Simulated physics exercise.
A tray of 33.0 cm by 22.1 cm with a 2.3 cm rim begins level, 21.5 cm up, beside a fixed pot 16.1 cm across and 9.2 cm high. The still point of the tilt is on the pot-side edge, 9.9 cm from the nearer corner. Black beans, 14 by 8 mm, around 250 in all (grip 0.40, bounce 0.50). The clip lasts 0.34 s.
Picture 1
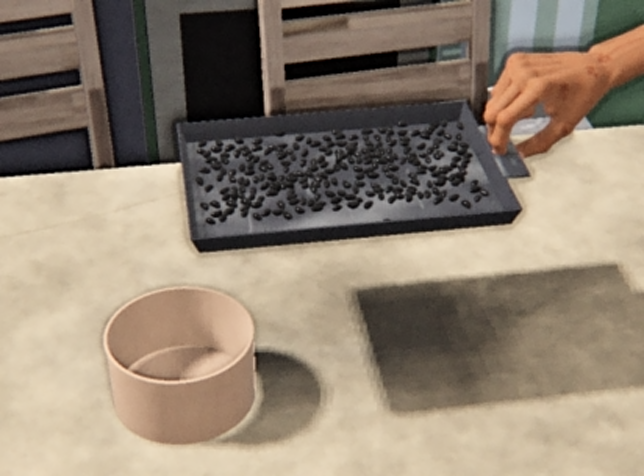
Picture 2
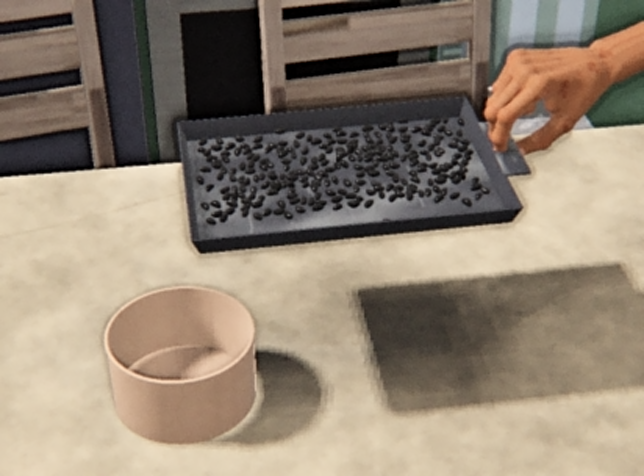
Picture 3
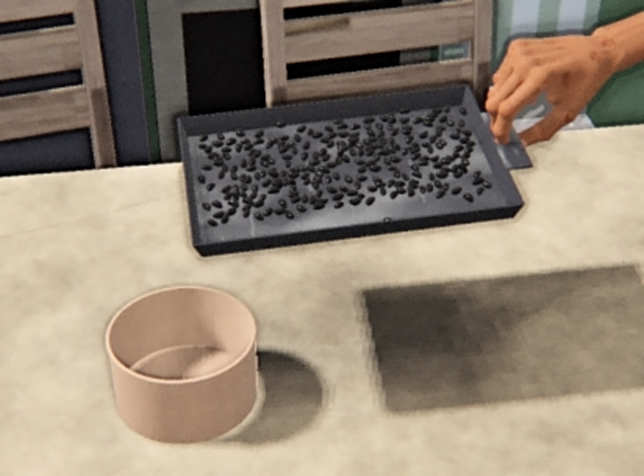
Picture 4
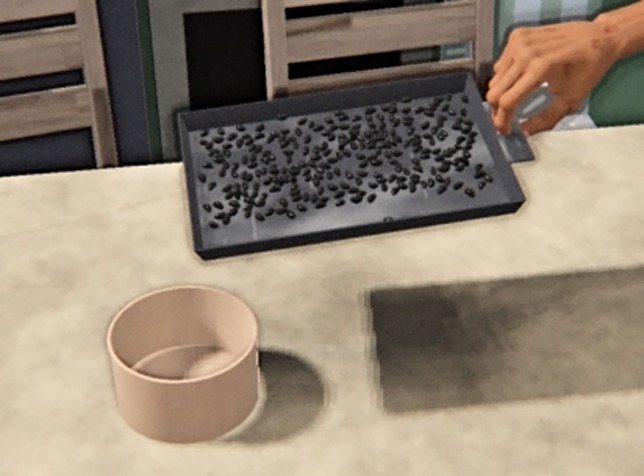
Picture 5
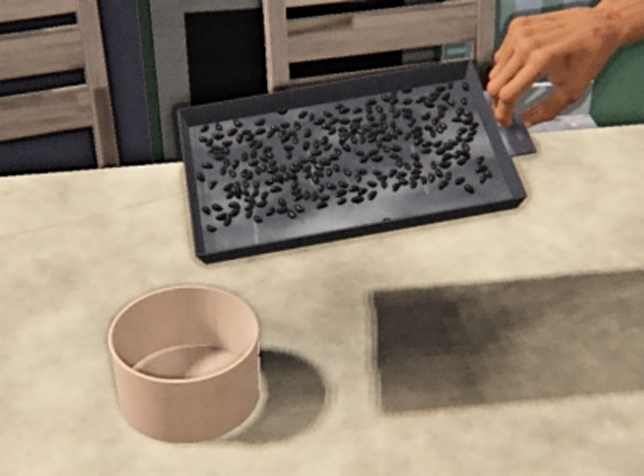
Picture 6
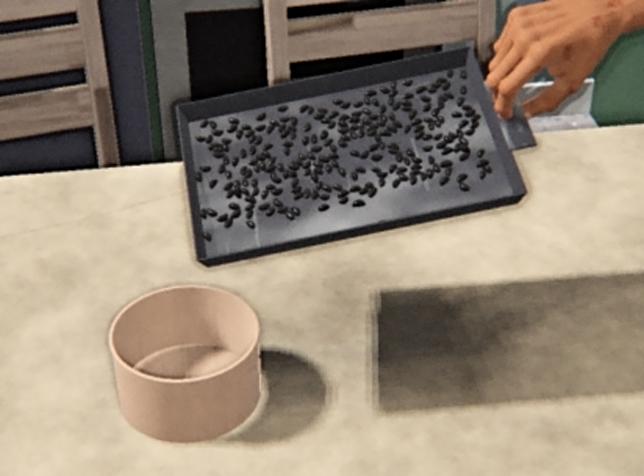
A hand raises the right side of a dark tray of black beans, tilting it left.
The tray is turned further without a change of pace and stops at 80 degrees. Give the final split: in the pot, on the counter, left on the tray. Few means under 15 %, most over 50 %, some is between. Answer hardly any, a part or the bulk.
Pot: The bulk, counter: A part, tray: Hardly any.
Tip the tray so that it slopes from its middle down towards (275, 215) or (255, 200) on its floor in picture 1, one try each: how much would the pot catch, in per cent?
About 95 and 65 per cent.
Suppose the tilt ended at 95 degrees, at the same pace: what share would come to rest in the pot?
Then about 75 per cent.
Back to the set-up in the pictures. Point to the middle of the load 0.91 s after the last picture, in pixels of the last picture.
Near (264, 253).
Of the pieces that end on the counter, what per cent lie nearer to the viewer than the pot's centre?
About 80 per cent.
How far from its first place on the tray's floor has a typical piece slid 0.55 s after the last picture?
About 11 cm.
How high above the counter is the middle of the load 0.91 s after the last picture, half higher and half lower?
About 20 cm.
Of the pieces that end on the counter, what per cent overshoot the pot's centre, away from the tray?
Roughly 10 per cent.
Then, 0.55 s after the last picture, tilt 46 degrees; the tray holds 100 %, the pot 0 %.
Then, 0.91 s after the last picture, tilt 66 degrees; the tray holds 85 %, the pot 5 %.
Then, 1.37 s after the last picture, tilt 80 degrees; the tray holds 15 %, the pot 55 %.
In the end, pot 75 %, counter 25 %, tray 0 %.
